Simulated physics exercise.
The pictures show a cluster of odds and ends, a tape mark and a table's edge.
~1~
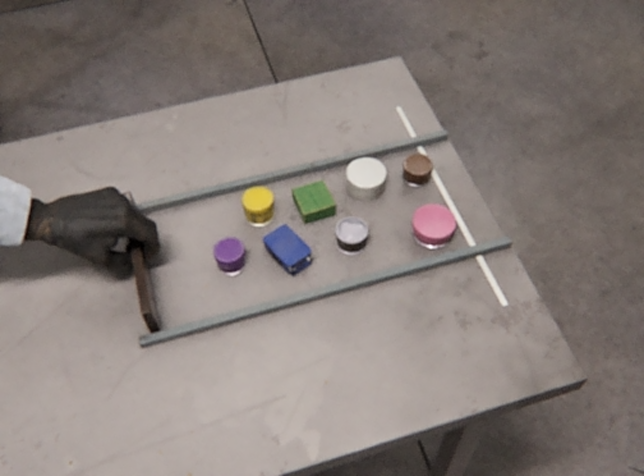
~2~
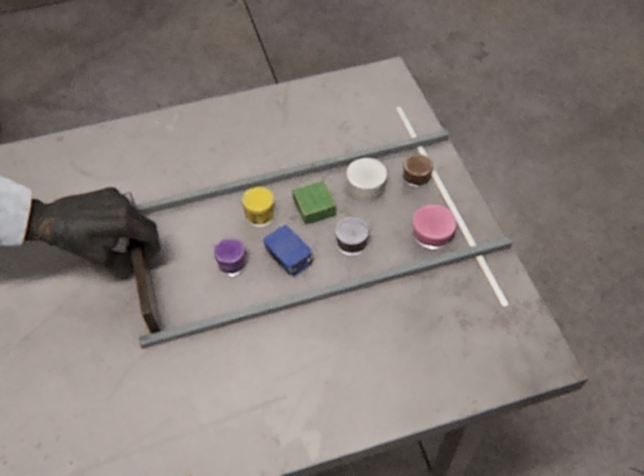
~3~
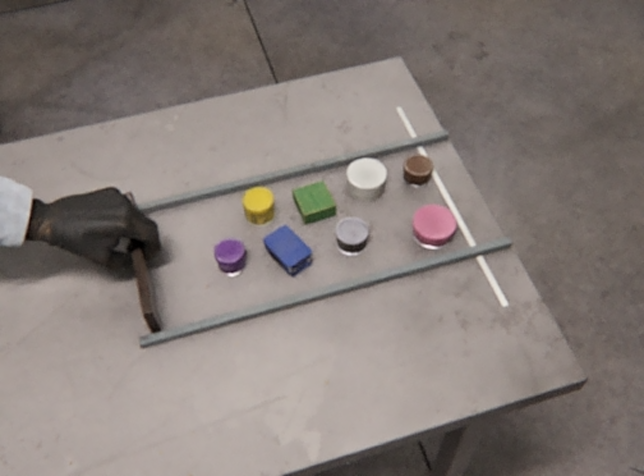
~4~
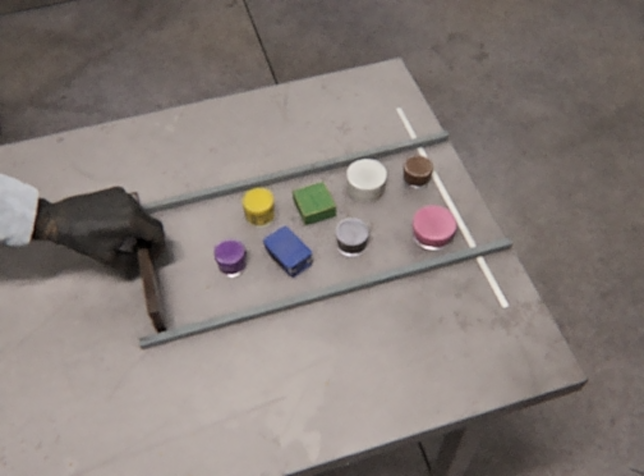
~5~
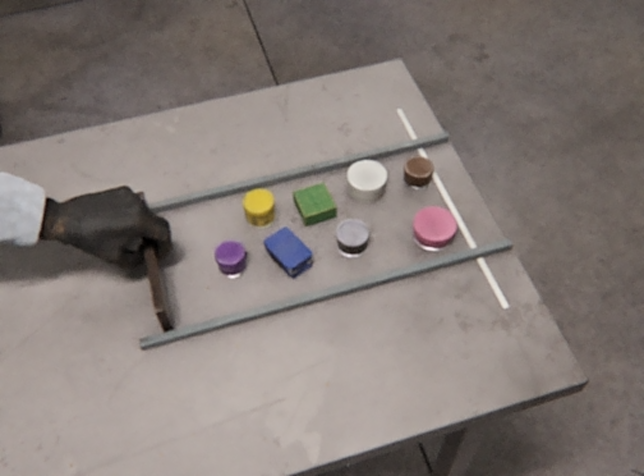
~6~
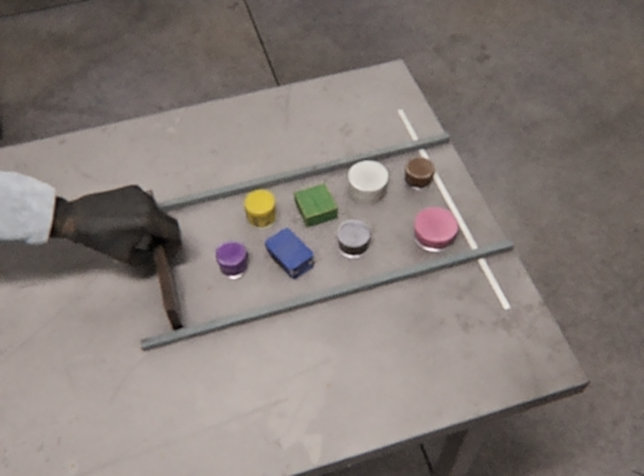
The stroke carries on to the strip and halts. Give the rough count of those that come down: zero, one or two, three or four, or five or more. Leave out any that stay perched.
The number that fall off is three or four.
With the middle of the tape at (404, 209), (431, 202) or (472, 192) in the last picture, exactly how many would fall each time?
Down on the floor: 2, 2 and 8.
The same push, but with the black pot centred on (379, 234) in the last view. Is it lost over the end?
The black pot drops off.
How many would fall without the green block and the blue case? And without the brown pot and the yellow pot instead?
It would be 3 and 2.
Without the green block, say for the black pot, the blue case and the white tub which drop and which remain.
The black pot survives; the blue case stays on; the white tub falls.
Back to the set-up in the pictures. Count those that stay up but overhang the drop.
Overhanging: 1.
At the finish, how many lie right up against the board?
4 of them.
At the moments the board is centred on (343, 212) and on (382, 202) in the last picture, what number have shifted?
First 7, then 8.
Soon after, none off yet; brown pot at rest near (419, 174); pink tin at rest near (435, 229); white tub at rest near (368, 182).
After that, none off yet; brown pot displaced about its own width near (439, 170); pink tin at rest near (436, 229); white tub displaced about its own width near (406, 175).
And then, one off so far; brown pot on its way down near (477, 304); pink tin displaced about its own width near (472, 225); white tub displaced well along near (472, 158).
In the end, the number that fall off is three or four; gone, green block, white tub, pink tin and brown pot.
